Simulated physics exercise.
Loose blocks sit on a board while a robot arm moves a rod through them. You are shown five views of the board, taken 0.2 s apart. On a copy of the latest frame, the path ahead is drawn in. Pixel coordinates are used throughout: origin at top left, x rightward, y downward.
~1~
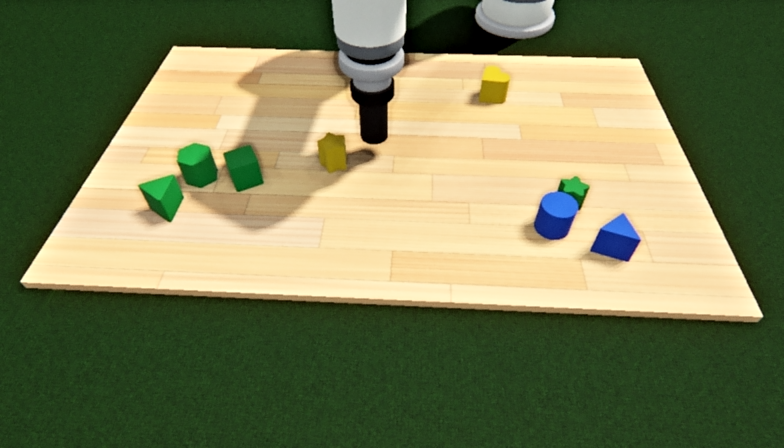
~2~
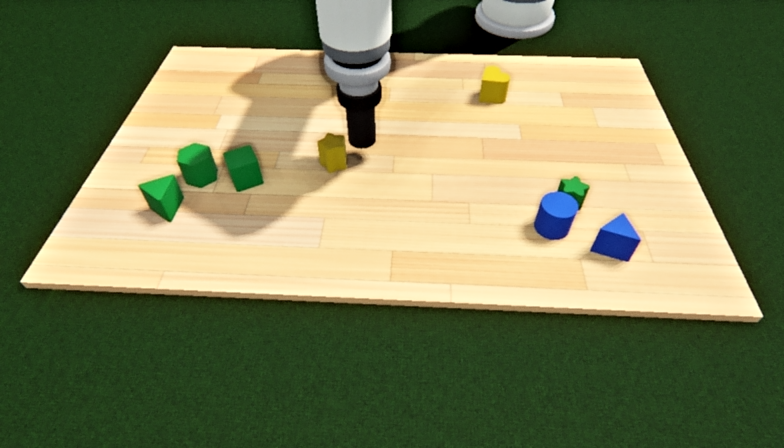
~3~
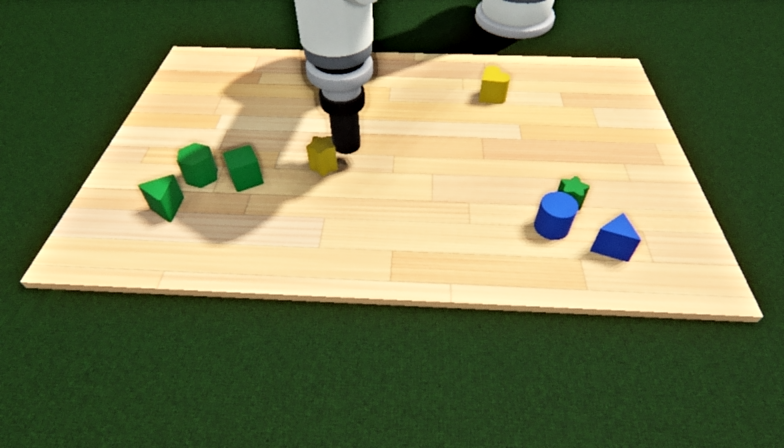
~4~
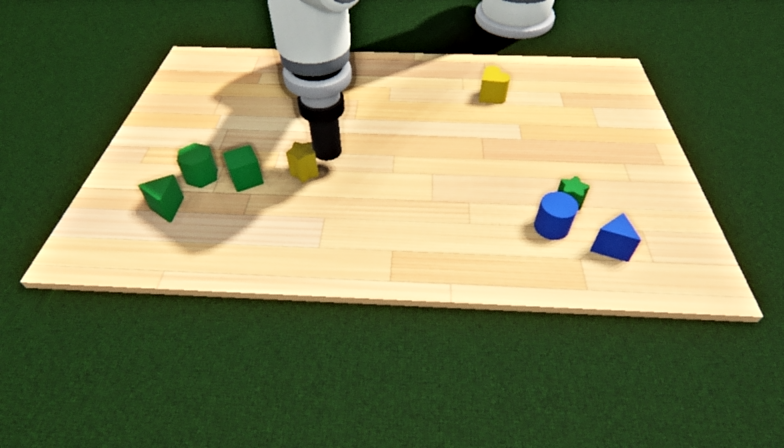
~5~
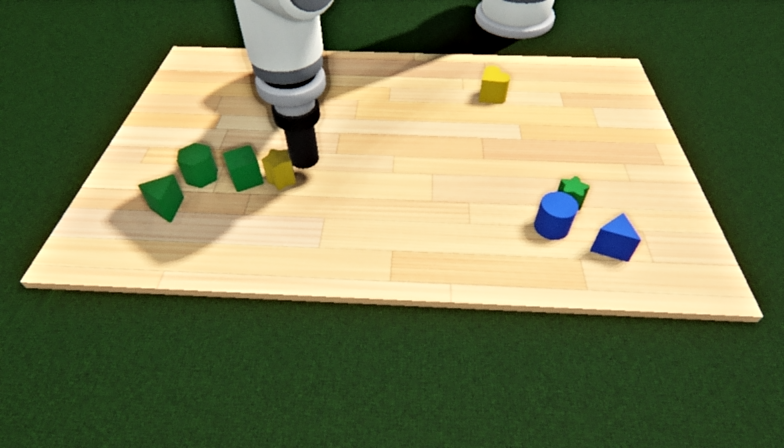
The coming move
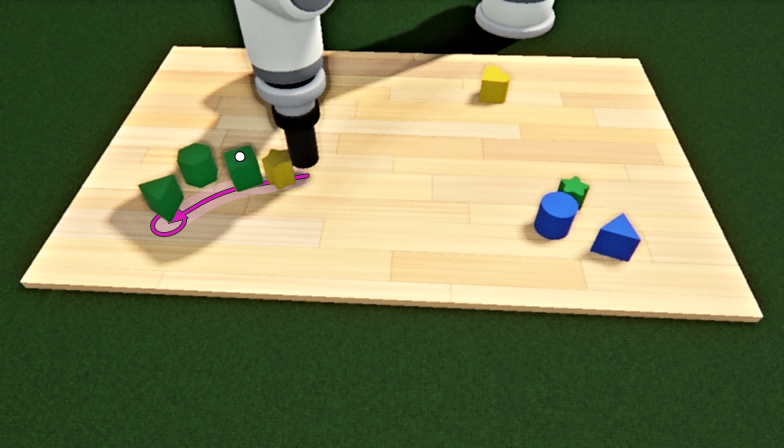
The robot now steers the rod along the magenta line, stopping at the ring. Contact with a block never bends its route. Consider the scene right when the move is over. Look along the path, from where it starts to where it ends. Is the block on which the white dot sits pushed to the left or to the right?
Sideways, to the right.
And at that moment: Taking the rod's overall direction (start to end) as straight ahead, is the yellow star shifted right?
I expect not.
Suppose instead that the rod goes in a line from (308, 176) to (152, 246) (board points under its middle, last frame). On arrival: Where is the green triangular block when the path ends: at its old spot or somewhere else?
That block is shifted.
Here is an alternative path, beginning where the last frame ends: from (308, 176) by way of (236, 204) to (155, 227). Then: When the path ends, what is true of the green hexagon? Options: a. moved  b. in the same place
The answer is a.
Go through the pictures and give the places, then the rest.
In the first picture, rod's lower end at (374, 136); green triangular block at (157, 186); green hexagon at (193, 153); green four-sided block at (240, 157); yellow star at (332, 141).
In the second picture, rod at (362, 140); blocks still.
In the third picture, rod at (347, 146); yellow star at (321, 143).
In the fourth picture, rod at (328, 152); yellow star at (301, 149).
In the fifth picture, rod at (305, 160); green triangular block at (157, 186); green hexagon at (193, 153); green four-sided block at (240, 157); yellow star at (277, 157).
Drawn move, from (308, 176) by way of (260, 184) and (213, 197) to (169, 223); the dot is on the green four-sided block.
What follows on the original path. One third of the way, rod at (256, 168); green hexagon at (179, 152), turned 20° clockwise; green four-sided block at (203, 162), turned 45° clockwise; yellow star at (228, 170), turned 15° anticlockwise.
Two thirds of the way, rod at (207, 181); green triangular block at (150, 189), turned 25° anticlockwise; green hexagon at (166, 150), turned 55° clockwise; green four-sided block at (174, 168), turned 70° clockwise; yellow star at (184, 191), turned 45° anticlockwise.
At the end, rod at (161, 207); green triangular block at (130, 197); green hexagon at (164, 149), turned 65° clockwise; green four-sided block at (162, 170), turned 95° clockwise; yellow star at (139, 220), turned 55° anticlockwise.
